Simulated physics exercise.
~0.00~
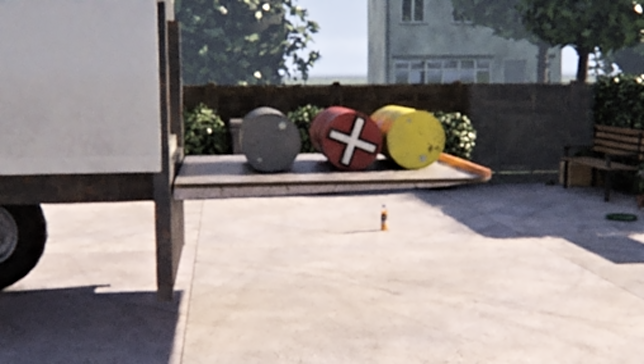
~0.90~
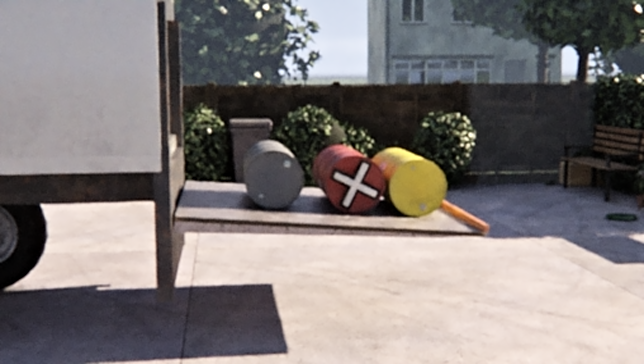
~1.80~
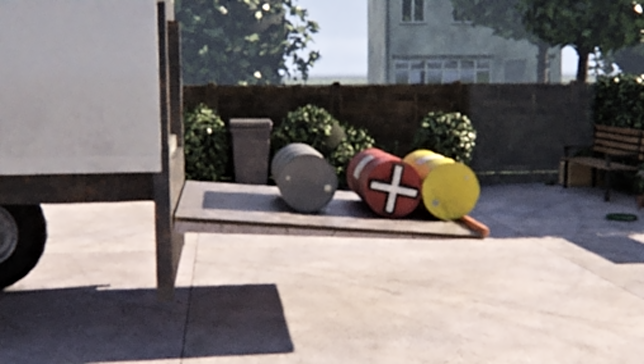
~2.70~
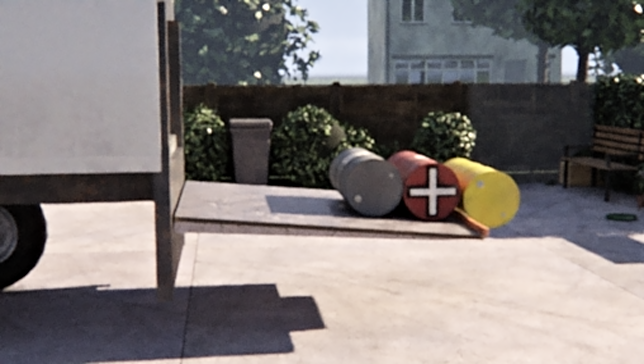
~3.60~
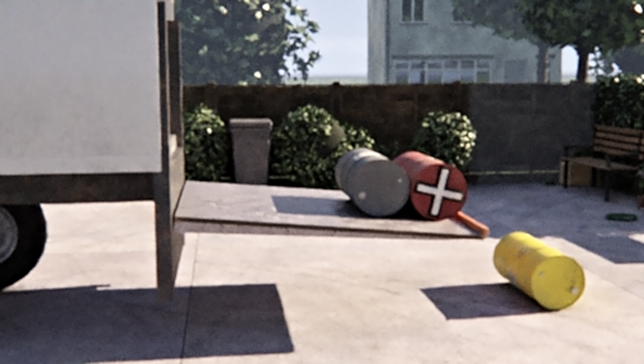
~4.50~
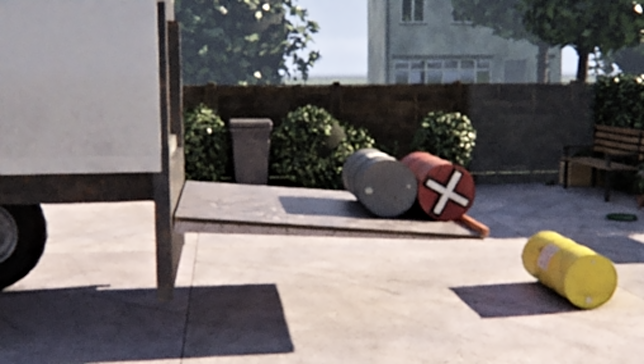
The clip opens on the raised platform behind a lorry, where a grey, a red and a yellow drum lie in a row, the red one marked with a white cross. The platform lowers and slopes down to the right, towards an orange strip along its outer edge. All three drums start rolling that way, yellow leading and the white cross turning as red follows. Yellow goes over the strip, drops to the paving and rolls a little farther right. Red ends up by the strip with grey close behind it, both still on the platform.
